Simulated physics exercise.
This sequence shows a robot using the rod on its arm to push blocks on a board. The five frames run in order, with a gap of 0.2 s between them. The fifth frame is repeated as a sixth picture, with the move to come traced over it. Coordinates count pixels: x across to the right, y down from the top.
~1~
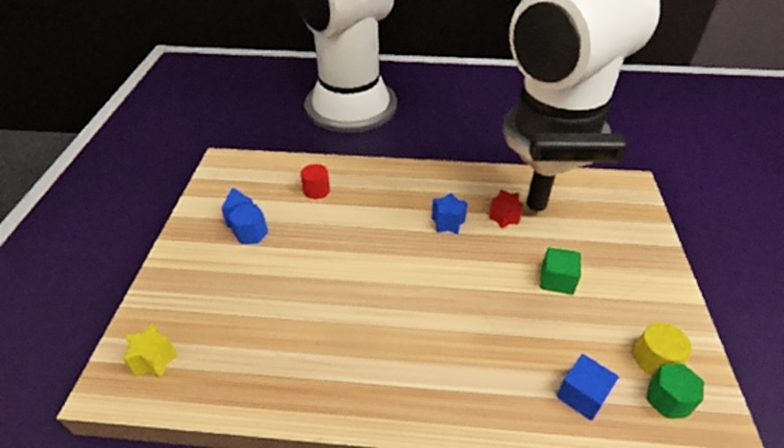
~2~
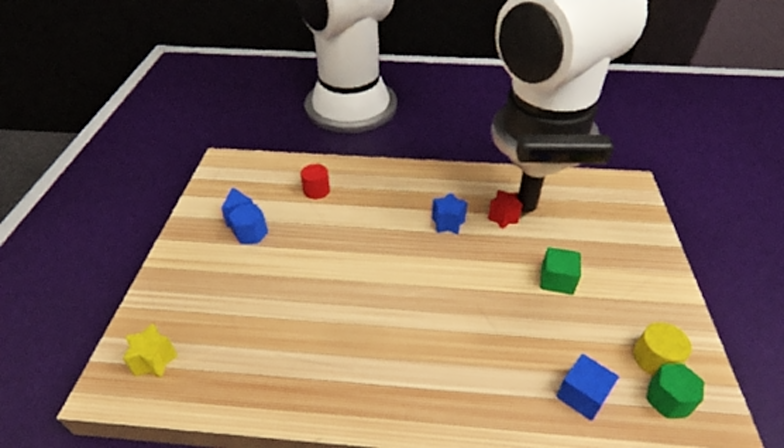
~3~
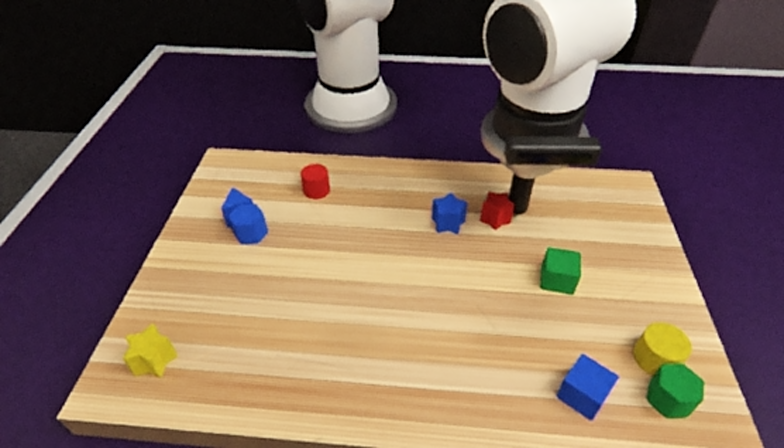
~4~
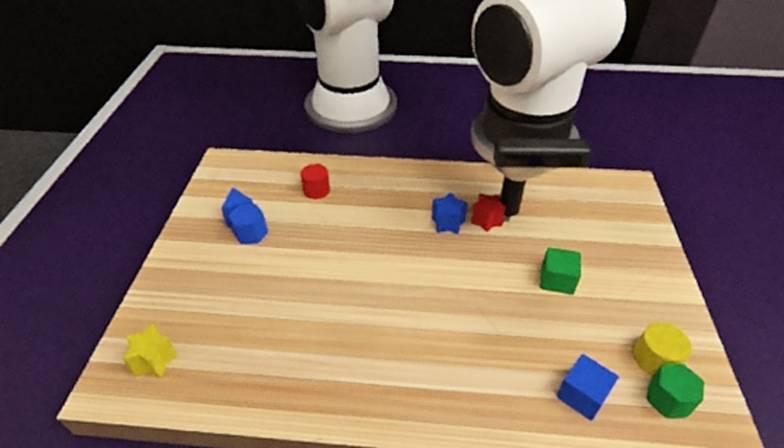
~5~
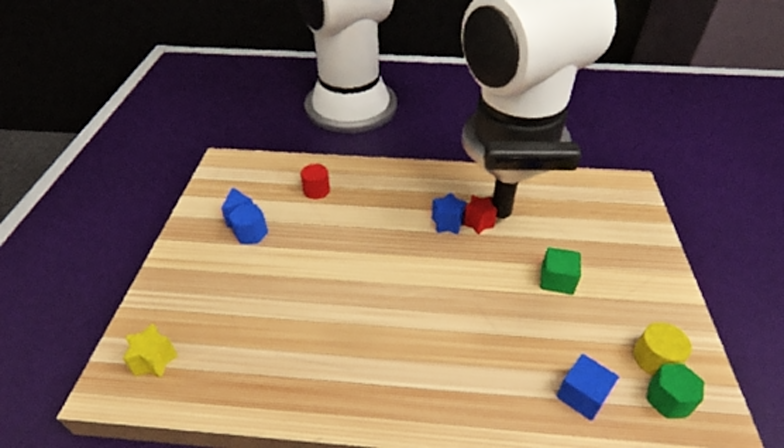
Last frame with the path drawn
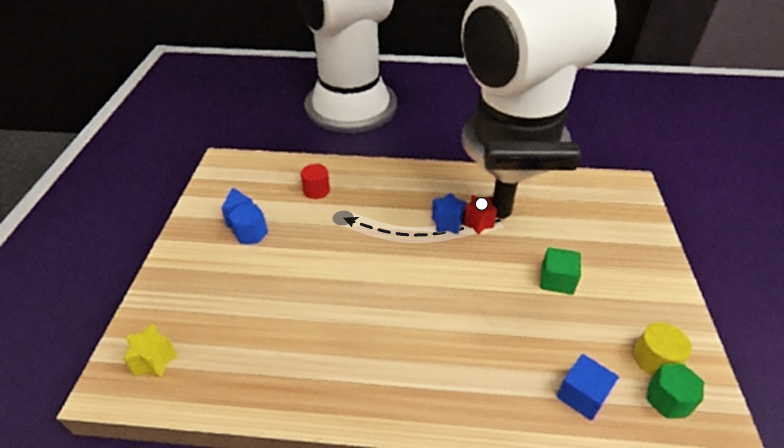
A robot arm's rod pushes the red star block left, up beside the blue star block.
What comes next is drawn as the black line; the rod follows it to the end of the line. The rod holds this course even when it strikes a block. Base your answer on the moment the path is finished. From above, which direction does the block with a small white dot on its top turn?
Viewed from above, counterclockwise.
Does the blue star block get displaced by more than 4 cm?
Going by the path, yes.
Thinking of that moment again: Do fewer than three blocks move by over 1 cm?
Going by the path, yes.
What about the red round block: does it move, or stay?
Here the red round block stays on its spot.
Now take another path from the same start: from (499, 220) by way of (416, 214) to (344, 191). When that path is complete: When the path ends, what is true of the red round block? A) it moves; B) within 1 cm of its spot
The correct letter is B.
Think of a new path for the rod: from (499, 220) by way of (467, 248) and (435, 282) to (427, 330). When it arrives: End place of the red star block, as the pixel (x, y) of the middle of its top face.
Close to (448, 221).
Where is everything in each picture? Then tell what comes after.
Rod's lower end (536, 205); red round block (314, 172); blue star block (450, 204); red star block (508, 199), in the first picture.
Rod (526, 206); blocks still, in the second picture.
Rod (517, 208); red star block (499, 200), in the third picture.
Rod (509, 210); red star block (490, 202), in the fourth picture.
Rod (501, 212); red round block (314, 172); blue star block (450, 204); red star block (482, 204), in the fifth picture.
Drawn move, from (499, 220) through (448, 232) and (393, 233) to (343, 218); the dot is on the red star block.
What follows on the original path. One third of the way, rod (449, 223); blue star block (400, 208), turned 25° clockwise; red star block (428, 216).
Two thirds of the way, rod (392, 225); blue star block (361, 207); red star block (375, 225), turned 30° anticlockwise.
At the end, rod (342, 210); red round block still; blue star block (319, 195), turned 135° clockwise; red star block (367, 225), turned 65° anticlockwise.
